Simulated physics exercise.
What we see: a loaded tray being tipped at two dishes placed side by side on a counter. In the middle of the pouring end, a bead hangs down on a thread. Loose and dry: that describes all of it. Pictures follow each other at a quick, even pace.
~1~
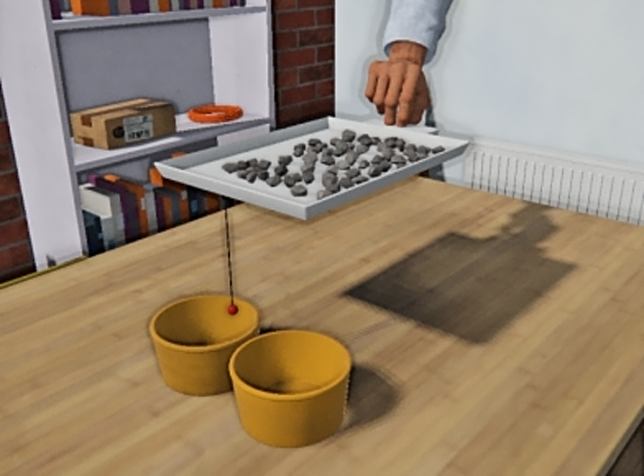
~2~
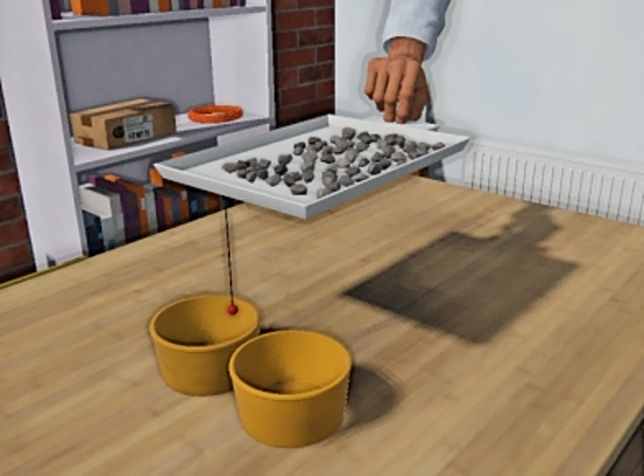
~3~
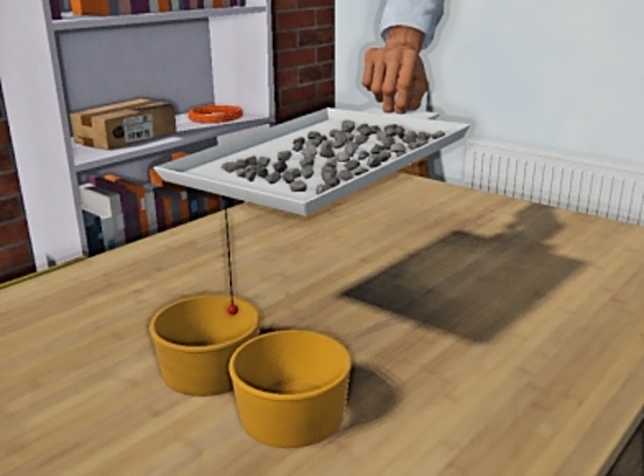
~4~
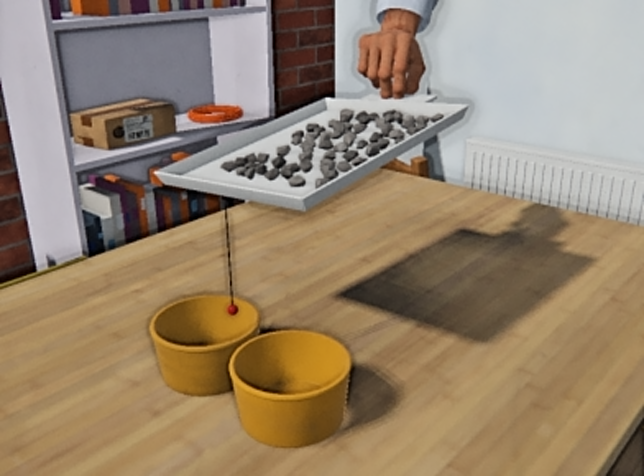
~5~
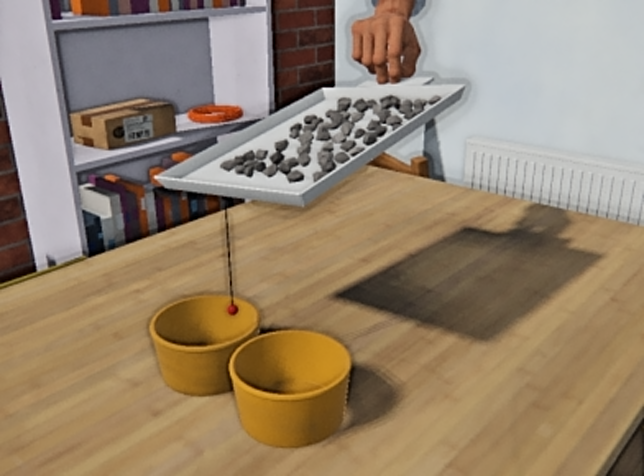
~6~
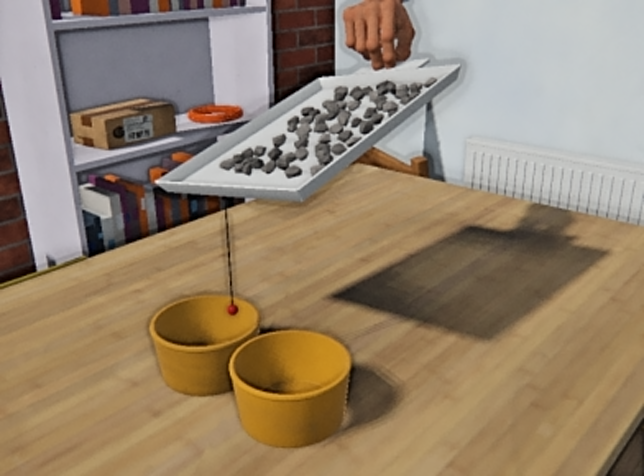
A hand held a white tray of gray gravel above two yellow dishes on a wooden counter, then steadily raised its far side, tilting the tray down toward its near left corner.
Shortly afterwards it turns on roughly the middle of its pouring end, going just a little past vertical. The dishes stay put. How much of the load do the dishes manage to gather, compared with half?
They gather less than half of it.
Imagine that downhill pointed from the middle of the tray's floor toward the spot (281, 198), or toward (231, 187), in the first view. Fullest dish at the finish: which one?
The right-side dish, then the left-side dish.
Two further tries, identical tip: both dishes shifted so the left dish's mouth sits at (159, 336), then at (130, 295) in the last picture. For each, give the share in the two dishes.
20 % and 70 %.
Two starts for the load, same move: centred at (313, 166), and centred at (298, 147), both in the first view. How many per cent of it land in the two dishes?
You'd get near 40 percent first and near 30 percent next.
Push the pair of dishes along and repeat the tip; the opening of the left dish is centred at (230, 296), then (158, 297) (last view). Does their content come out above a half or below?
Result, first setup: The minor share; second setup: The bulk.
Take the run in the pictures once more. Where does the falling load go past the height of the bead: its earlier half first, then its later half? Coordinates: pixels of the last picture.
For the early half I get (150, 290), and for the late half (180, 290).
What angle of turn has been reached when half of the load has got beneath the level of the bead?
That happens at around 75°.
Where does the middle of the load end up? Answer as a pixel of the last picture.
About (157, 350).
Soon, tray tipped steeply; most on the tray; a stray few outside both; about a quarter in the air.
A while on, tray tipped past a quarter turn; a stray few on the tray; about a third in the left dish; about two thirds outside both; a stray few in the air.
Towards the end, tray tipped past a quarter turn; about a third in the left dish; about two thirds outside both.
Finally, tray tipped past a quarter turn; none in the right dish; about a third in the left dish; about two thirds outside both.
